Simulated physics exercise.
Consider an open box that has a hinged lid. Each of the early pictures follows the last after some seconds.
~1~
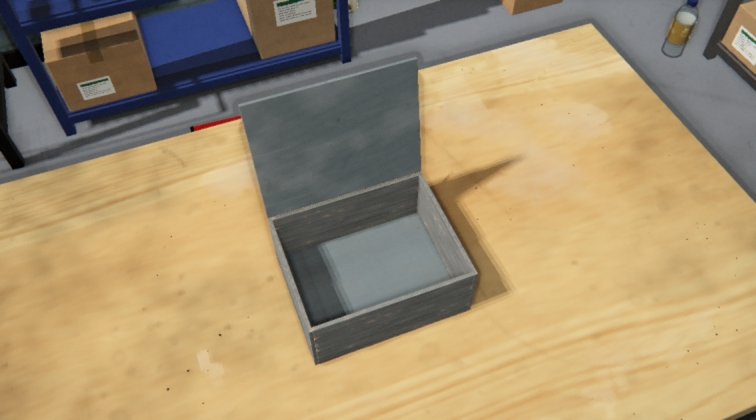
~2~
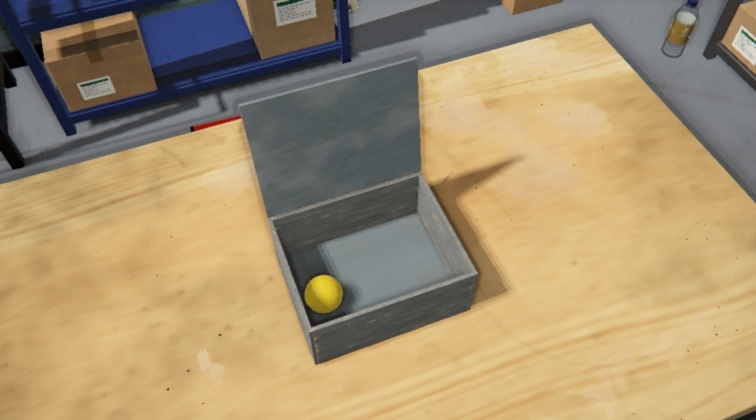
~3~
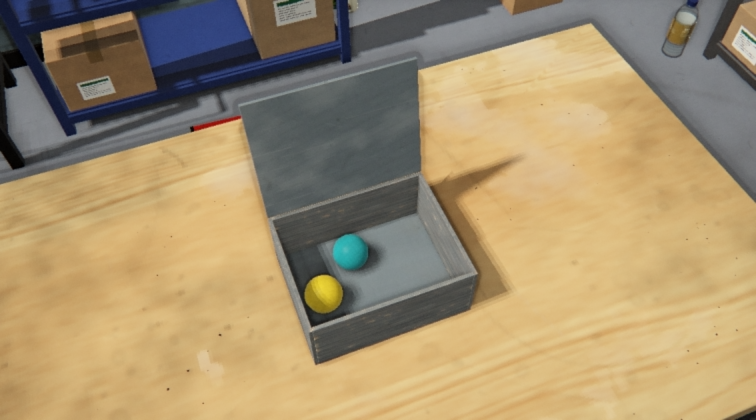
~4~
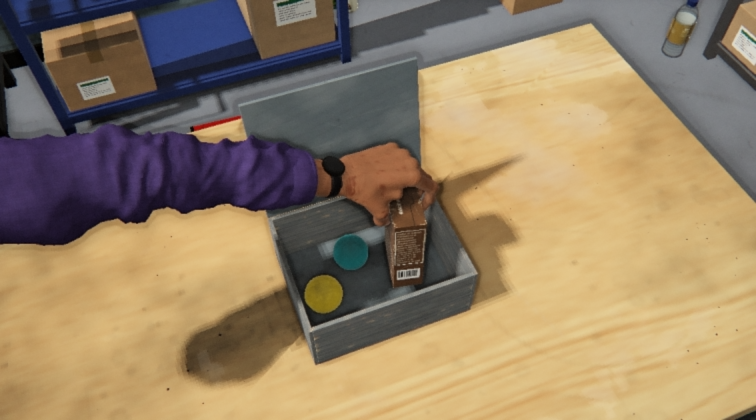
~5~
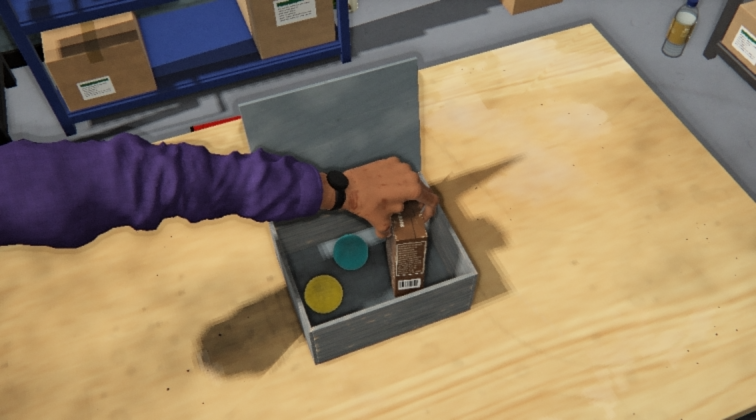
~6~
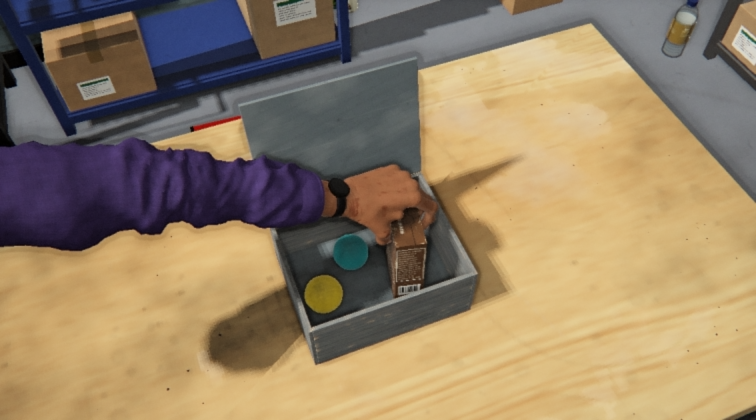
We see an open gray box with a hinged lid on a wooden table, where a yellow round object appears, then a teal ball; a purple-sleeved arm reaches in from the left and lowers a brown packet slightly beside them.
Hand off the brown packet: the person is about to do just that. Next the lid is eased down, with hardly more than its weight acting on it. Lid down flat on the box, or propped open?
Propped open.
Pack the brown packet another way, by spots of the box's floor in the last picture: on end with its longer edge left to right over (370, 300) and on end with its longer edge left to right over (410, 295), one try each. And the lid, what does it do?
Case one: Lid stays raised; case two: Lid stays raised.
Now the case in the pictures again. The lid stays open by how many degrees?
Some 40°.
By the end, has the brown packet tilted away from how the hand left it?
Well, the brown packet stays just as set.
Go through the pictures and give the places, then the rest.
The last thing is not in view yet, in the first picture.
The last thing is not in view yet; yellow lemon (324, 294), in the second picture.
The last thing is not in view yet; yellow lemon (324, 294), in the third picture.
On its way; brown packet (403, 233); yellow lemon (324, 294), in the fourth picture.
On its way; brown packet (405, 244); yellow lemon (324, 294), in the fifth picture.
In place under the hand; brown packet (405, 251); yellow lemon (324, 294), in the sixth picture.
Then, 1.30 s later than the last frame, lid 79° above the rim.
Then, 1.60 s later than the last frame, lid 57° above the rim.
When it is over, lid 39° above the rim; all 3 as before. End places, in pixels of the last picture, brown packet near (405, 251).
